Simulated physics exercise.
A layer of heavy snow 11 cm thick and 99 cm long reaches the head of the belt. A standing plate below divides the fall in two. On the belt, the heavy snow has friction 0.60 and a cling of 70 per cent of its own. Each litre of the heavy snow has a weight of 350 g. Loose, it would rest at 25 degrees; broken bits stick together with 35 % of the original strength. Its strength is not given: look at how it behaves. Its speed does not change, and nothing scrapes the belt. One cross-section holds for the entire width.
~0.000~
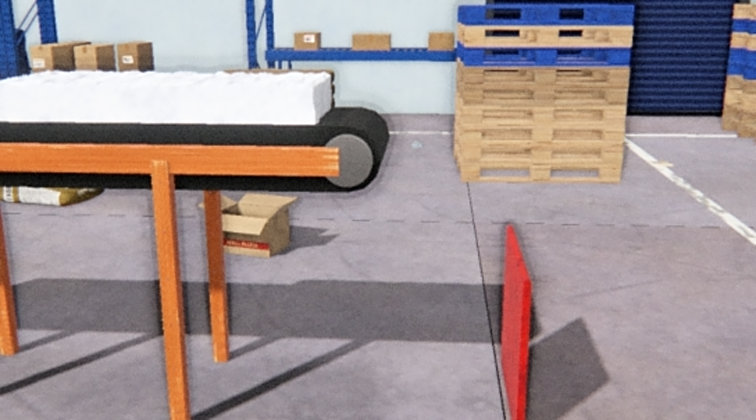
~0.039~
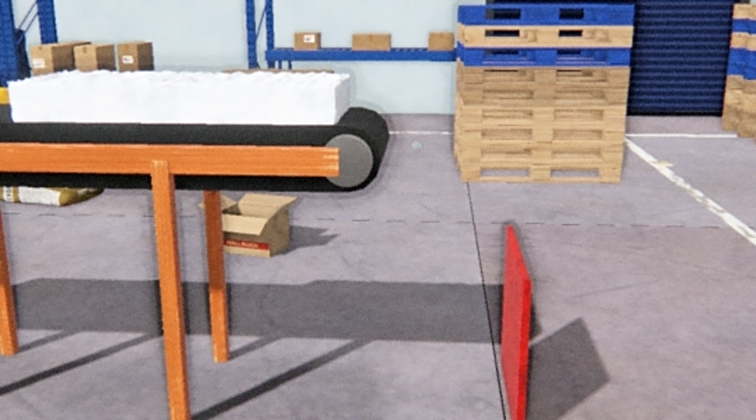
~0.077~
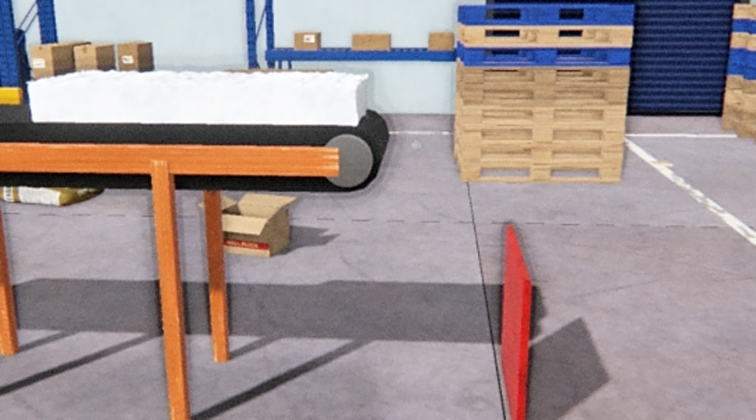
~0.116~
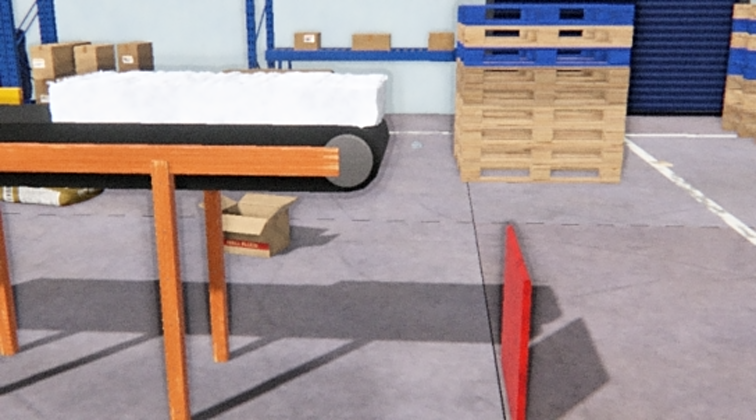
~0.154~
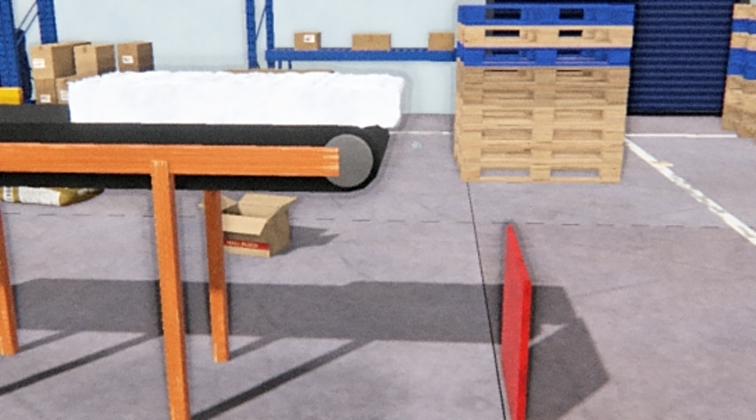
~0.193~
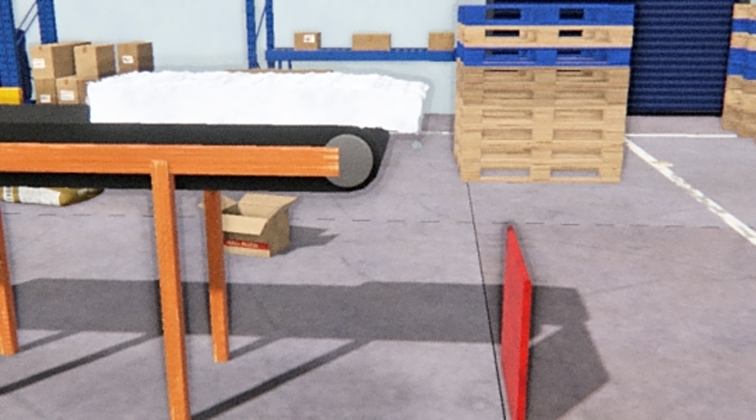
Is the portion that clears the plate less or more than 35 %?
It should come out higher than 35 percent.
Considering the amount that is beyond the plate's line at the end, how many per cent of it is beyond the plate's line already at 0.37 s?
Some 0 in a hundred.
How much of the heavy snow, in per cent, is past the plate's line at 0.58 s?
It works out at roughly 30 percent.
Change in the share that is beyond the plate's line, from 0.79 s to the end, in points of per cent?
About 25 per cent of the whole.
After 0.37 s, 0 % is beyond the plate's line.
After 0.58 s, 28 % is beyond the plate's line.
After 0.79 s, 56 % is beyond the plate's line.
After 1.00 s, 83 % is beyond the plate's line.
After 2.13 s, at the end, 83 % is beyond the plate's line.
